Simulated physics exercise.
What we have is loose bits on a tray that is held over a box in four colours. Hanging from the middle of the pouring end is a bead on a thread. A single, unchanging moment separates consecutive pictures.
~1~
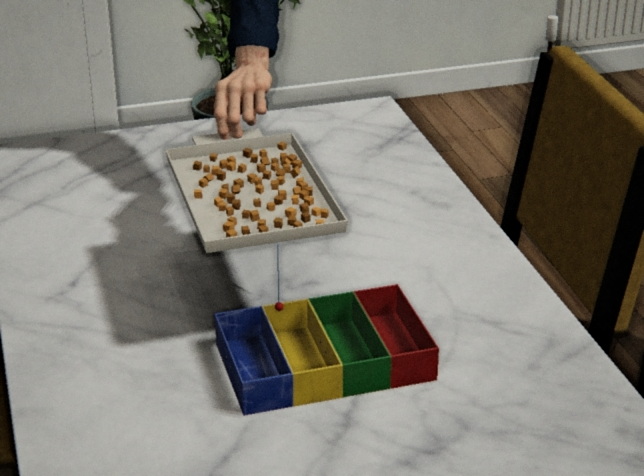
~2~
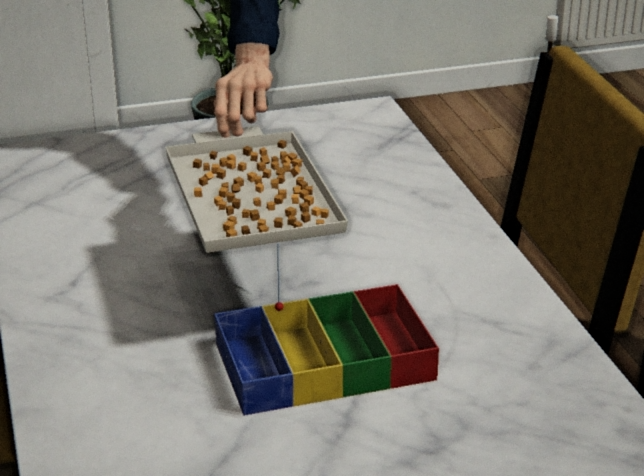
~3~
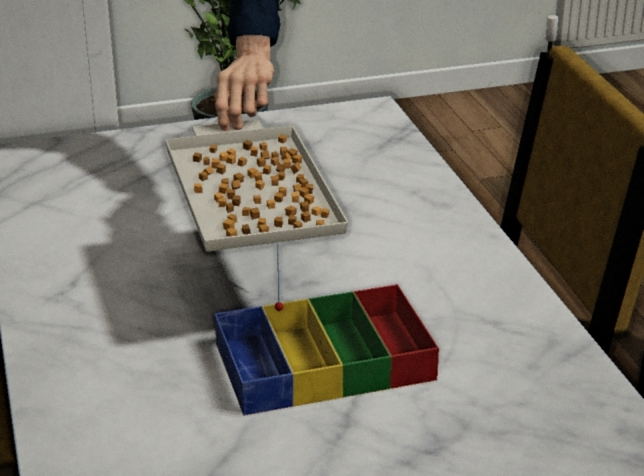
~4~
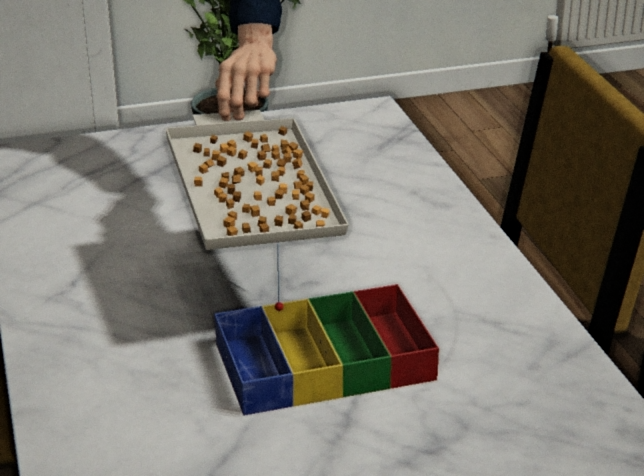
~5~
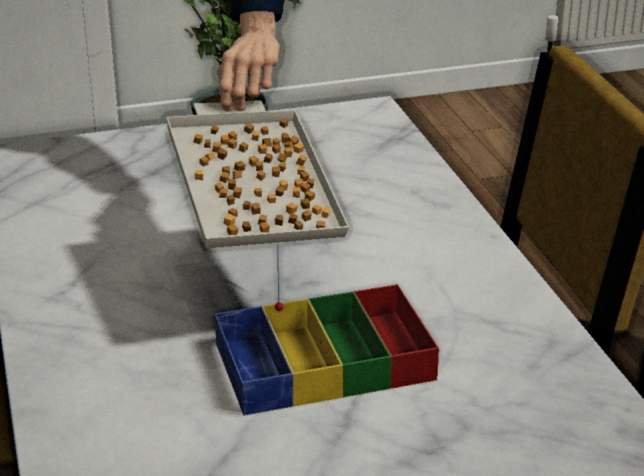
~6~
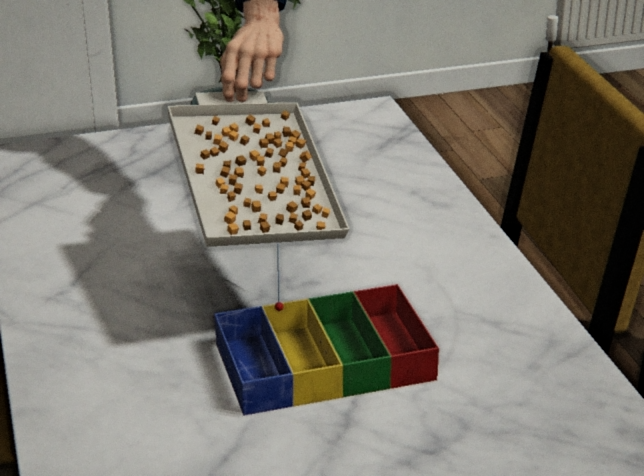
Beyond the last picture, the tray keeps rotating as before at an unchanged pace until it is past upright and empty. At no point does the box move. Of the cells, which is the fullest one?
The green one.
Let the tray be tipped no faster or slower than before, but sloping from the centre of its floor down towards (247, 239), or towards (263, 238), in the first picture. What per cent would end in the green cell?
So it's 0 percent with the first slope and 10 percent with the other.
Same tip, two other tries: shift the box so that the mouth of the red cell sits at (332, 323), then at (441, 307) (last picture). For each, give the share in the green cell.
Close to 10 in a hundred first, close to 20 in a hundred second.
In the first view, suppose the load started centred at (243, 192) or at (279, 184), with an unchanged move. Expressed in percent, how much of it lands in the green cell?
Roughly 50 % and then 50 %.
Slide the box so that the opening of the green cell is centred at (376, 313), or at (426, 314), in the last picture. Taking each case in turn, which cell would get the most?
The first time it is that yellow cell; the second time it is the blue one.
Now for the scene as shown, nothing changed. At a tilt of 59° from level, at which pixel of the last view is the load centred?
Somewhere about (314, 208).
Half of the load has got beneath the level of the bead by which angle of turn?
I'd say close to 115 degrees.
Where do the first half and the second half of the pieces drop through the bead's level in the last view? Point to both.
Early-half point (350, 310); late-half point (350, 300).
Just after the last frame, tray tipped steeply; every one on the tray.
A moment on, tray tipped right over; almost all on the tray; just a few in the green cell.
Further on, tray tipped past a quarter turn; roughly half in the green cell; roughly a quarter in the red cell; roughly a quarter in the yellow cell; about a tenth falling or outside the box.
When it is over, tray tipped past a quarter turn; roughly half in the green cell; roughly a quarter in the red cell; roughly a quarter in the yellow cell; not one in the blue cell; about a tenth outside the box.
